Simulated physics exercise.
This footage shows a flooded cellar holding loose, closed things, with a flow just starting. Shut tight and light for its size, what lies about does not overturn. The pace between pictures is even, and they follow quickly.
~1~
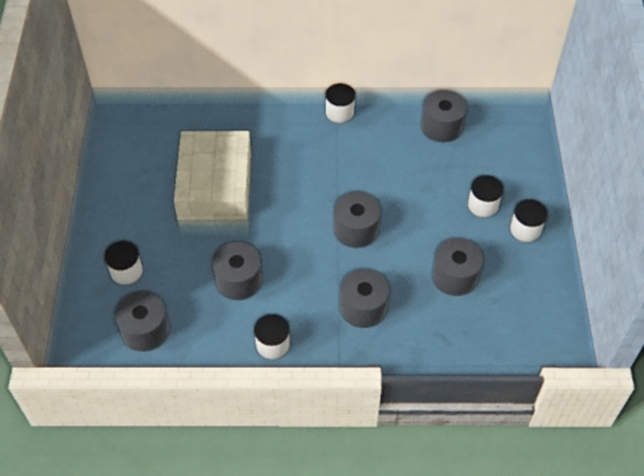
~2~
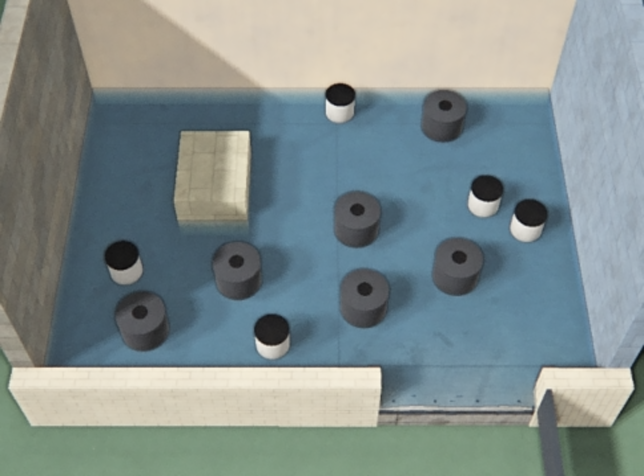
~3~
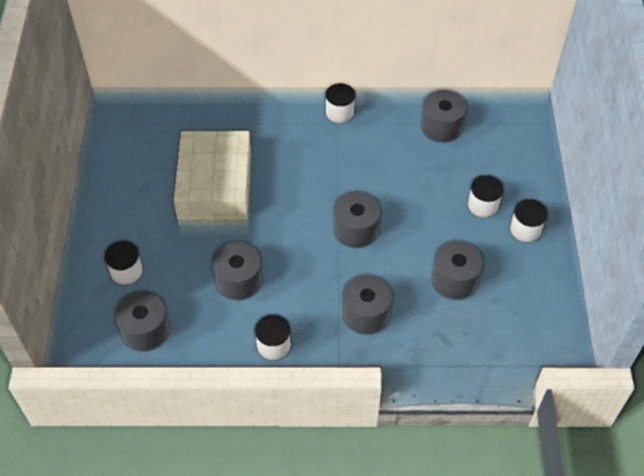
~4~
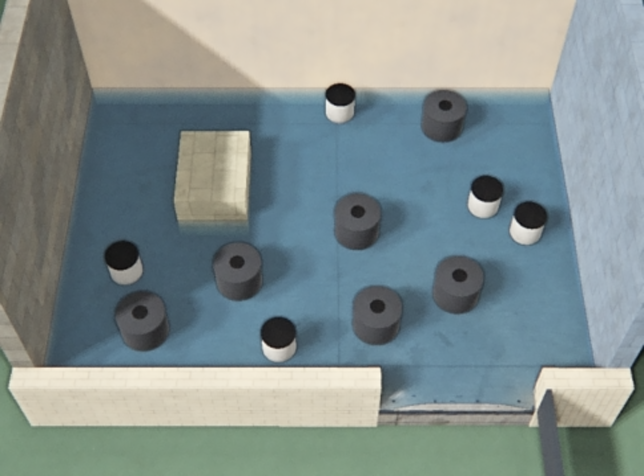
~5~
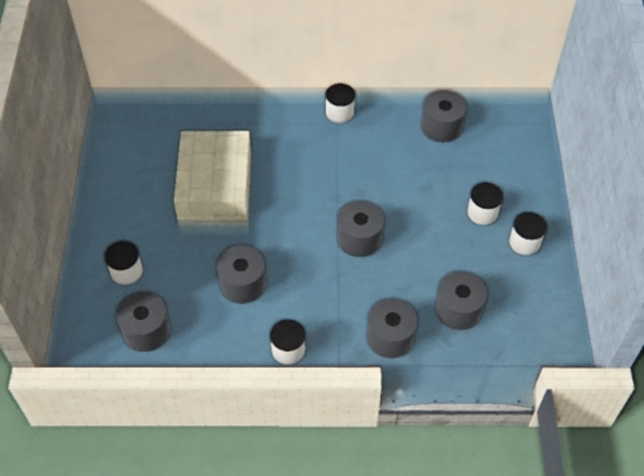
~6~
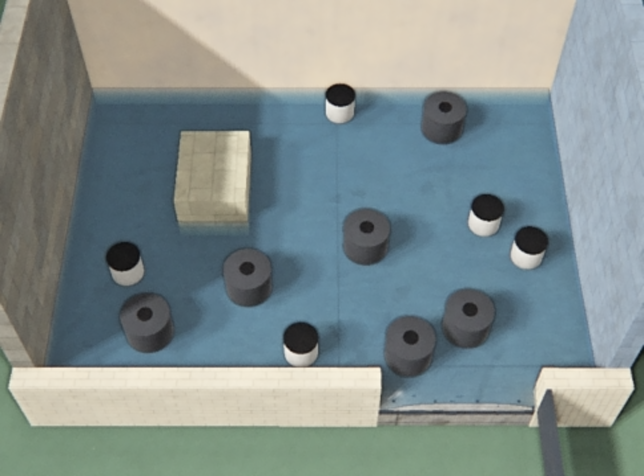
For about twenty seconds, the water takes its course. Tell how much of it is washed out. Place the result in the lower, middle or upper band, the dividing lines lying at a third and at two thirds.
The portion will probably reach two thirds or more.
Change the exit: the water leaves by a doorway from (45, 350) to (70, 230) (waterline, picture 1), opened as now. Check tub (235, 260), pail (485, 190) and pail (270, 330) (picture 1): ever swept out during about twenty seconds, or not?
The first exits, the second never exits, the third exits.
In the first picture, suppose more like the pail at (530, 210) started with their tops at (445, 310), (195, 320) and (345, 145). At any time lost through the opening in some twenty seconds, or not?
First escapes, second escapes, third escapes.
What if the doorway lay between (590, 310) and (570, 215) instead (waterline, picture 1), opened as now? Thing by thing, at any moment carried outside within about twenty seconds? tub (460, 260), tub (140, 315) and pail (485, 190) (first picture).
One after the other: Carried outside, no, washed out.
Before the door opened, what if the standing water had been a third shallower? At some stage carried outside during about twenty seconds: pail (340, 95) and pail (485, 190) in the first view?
First object: Never leaves; second object: Carried off.
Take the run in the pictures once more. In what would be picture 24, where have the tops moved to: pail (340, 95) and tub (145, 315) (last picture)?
They should end up near (392, 129) and (257, 337) respectively.
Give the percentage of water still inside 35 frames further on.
Close to 44 %.
A moment on, 2 of 11 are out; 9 afloat.
Next, 7 of 11 are out; 4 afloat.
Later, 8 of 11 are out; 3 afloat.
In the end, 9 of 11 are out; 2 afloat.
